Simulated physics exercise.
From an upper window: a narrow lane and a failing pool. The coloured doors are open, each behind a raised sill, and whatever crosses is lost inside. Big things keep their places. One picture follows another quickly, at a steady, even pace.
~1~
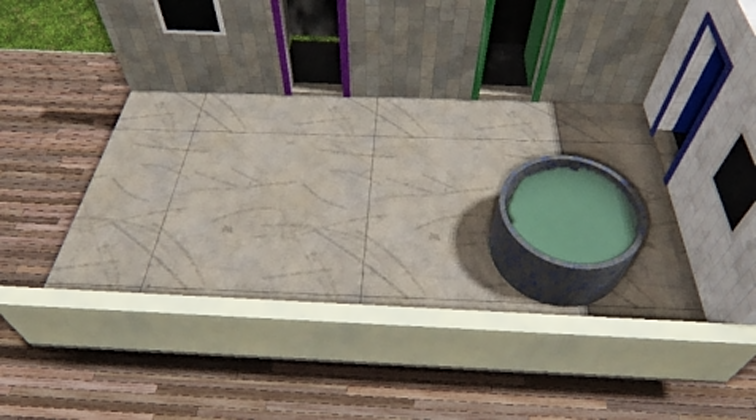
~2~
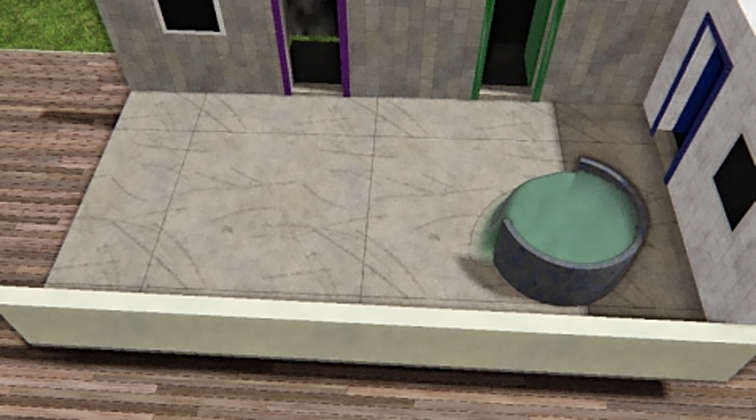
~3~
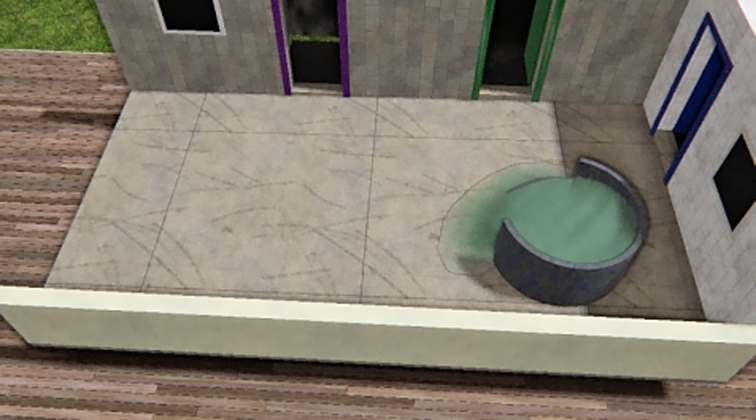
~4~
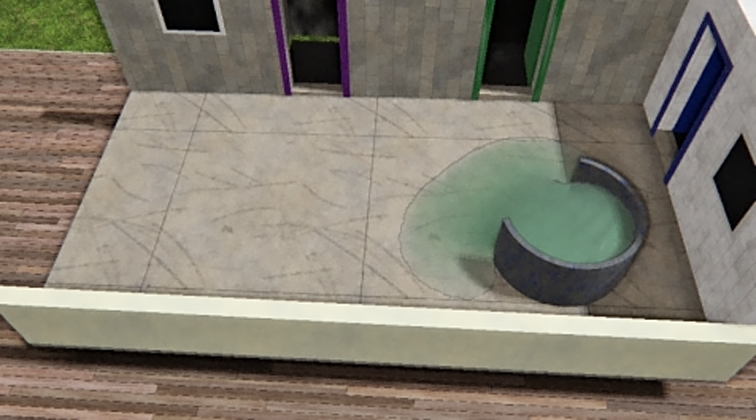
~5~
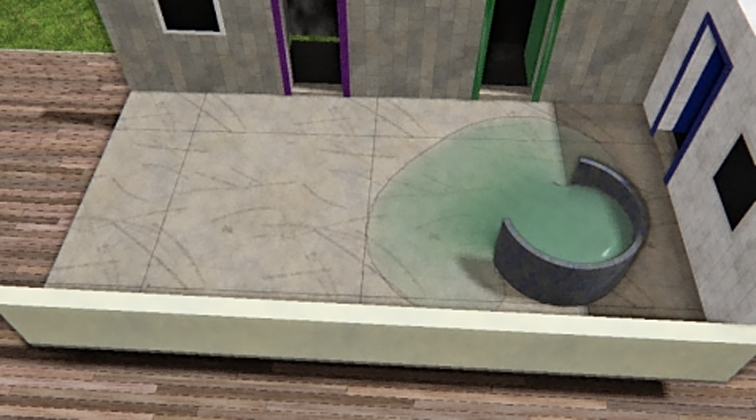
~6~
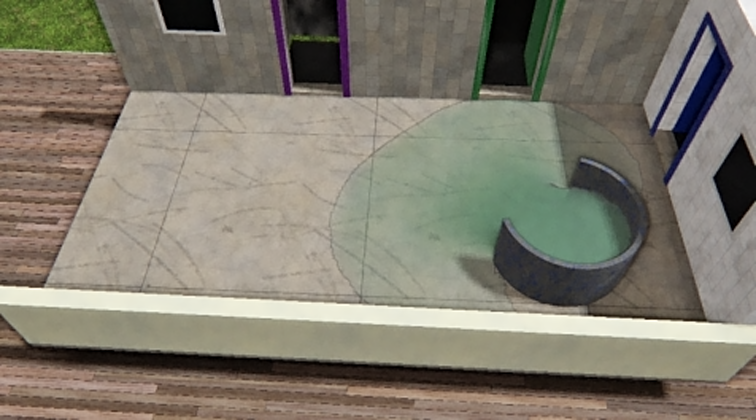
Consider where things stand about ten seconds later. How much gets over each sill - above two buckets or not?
My prediction: The blue door never exceeds two buckets. The green door exceeds two buckets. The purple door exceeds two buckets.
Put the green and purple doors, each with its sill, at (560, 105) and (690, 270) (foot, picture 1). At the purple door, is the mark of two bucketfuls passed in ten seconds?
As it turns out, the purple door falls short.
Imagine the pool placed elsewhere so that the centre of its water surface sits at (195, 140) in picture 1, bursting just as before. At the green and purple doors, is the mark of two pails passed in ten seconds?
The green door stays within the threshold, and the purple door stays within the threshold.
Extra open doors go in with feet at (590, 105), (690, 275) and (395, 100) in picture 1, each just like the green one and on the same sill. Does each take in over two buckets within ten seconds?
Result per door - within the limit; within the limit; past the limit.
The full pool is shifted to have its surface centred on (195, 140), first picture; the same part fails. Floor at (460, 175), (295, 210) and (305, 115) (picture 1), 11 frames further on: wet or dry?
Taking them in the order asked: Spared, then spared, then inundated.
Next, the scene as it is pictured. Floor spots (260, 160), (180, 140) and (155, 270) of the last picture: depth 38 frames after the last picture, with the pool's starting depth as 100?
Readings in sequence: 4, 4, 2 percent.
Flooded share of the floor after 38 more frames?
Roughly 65 %.
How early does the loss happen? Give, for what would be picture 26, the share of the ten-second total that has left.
I'd estimate some 35 per cent.
A moment on, water covers 55 % of the floor; the blue door wet at the sill, nothing in, the green door over two buckets in, the purple door wet at the sill, nothing in.
Next, water covers 70 % of the floor; the blue door wet at the sill, nothing in, the green door far over two buckets in, the purple door over two buckets in.
Then, water covers 75 % of the floor; the blue door wet at the sill, nothing in, the green door far over two buckets in, the purple door over two buckets in.
Later, water covers 65 % of the floor; the blue door wet at the sill, nothing in, the green door far over two buckets in, the purple door over two buckets in.
In the end, water covers 60 % of the floor; the blue door wet at the sill, nothing in, the green door far over two buckets in, the purple door over two buckets in.
